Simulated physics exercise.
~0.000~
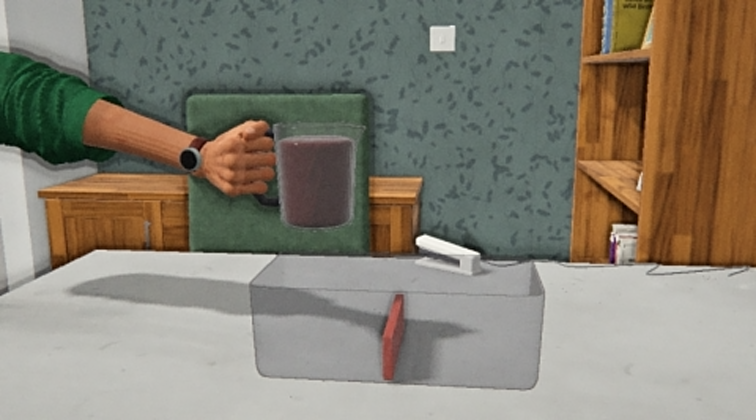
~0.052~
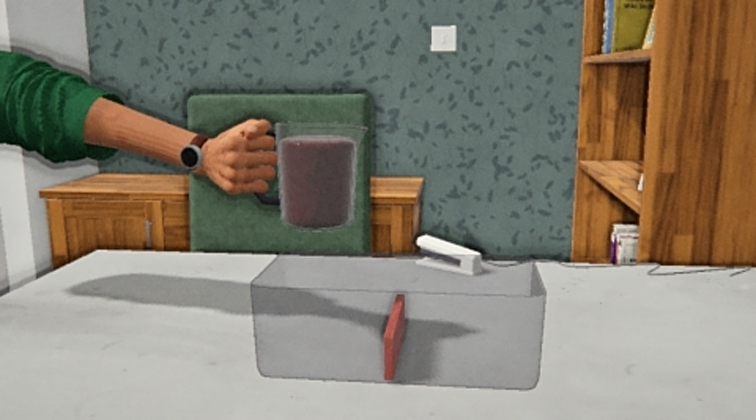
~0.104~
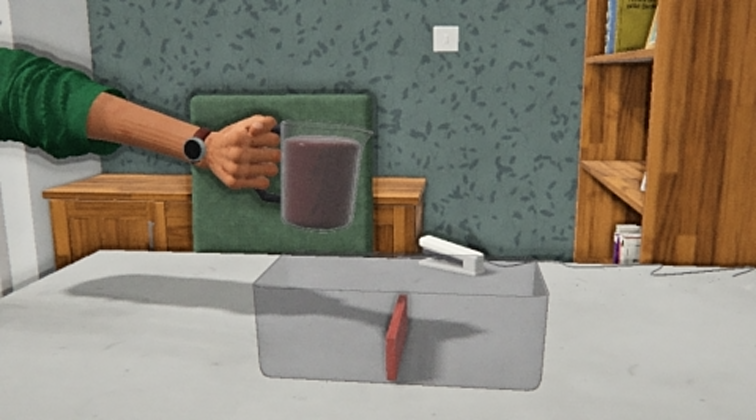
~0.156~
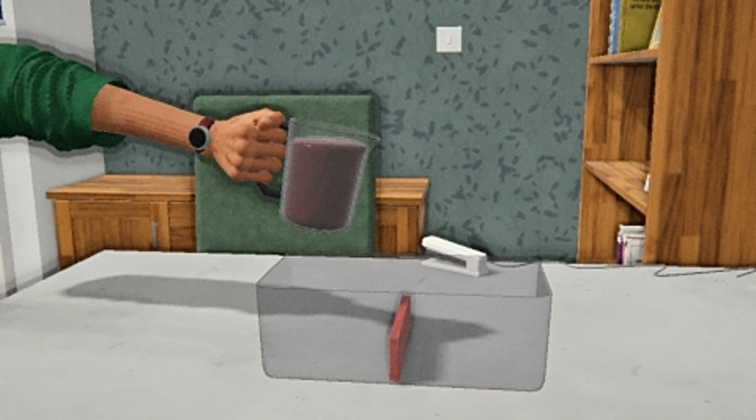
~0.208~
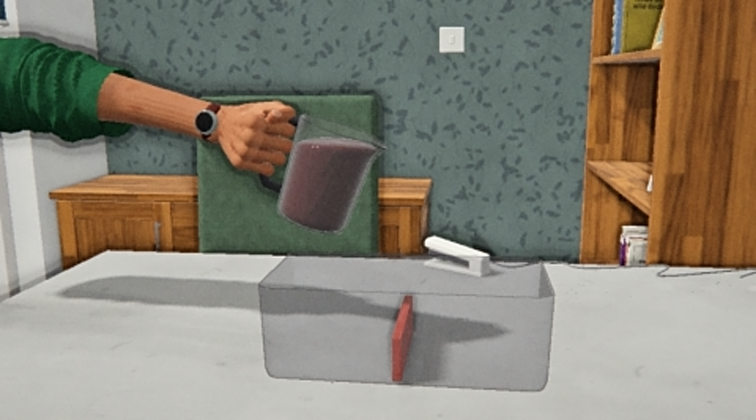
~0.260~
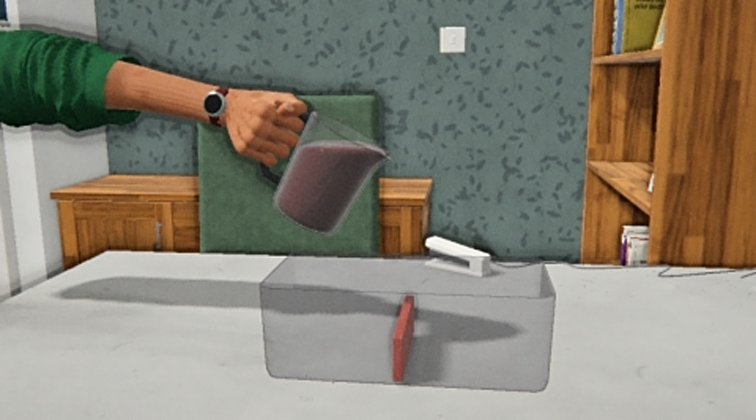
Above a clear basin on a table, a hand gradually tilts a pitcher rightward.
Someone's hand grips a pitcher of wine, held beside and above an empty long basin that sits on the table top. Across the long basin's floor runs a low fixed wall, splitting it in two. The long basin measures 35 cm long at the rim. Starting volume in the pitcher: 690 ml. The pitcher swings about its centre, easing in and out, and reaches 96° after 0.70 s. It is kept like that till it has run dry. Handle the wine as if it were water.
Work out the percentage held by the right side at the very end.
I would put it at 96 per cent.
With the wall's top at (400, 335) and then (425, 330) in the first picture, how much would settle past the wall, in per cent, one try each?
I'd put it at about 90 per cent for the first and about 70 per cent for the second.
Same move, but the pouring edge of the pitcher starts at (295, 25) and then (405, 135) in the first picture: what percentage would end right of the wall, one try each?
Some 40 and 95 per cent, in that order.
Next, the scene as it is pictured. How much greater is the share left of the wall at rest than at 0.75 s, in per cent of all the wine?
About 3 percent.
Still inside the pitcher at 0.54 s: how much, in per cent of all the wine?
I'd estimate some 68 % remains.
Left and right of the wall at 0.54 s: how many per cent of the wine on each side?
I'd say about 0 left and about 12 right.
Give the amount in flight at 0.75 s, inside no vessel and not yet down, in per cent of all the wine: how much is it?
Roughly 18 %.
By 0.54 s the tilt is 84° and 69 per cent is still to pour, 0 is left of the wall and 11 right of it.
By 0.75 s the tilt is 96° and 27 per cent is still to pour, 0 is left of the wall and 55 right of it.
By 0.96 s the tilt is 96° and 9 per cent is still to pour, 1 is left of the wall and 85 right of it.
By 1.20 s the tilt is 96° and 2 per cent is still to pour, 2 is left of the wall and 94 right of it.
At rest 4 per cent lies left of the wall, 96 right of it and 1 outside.
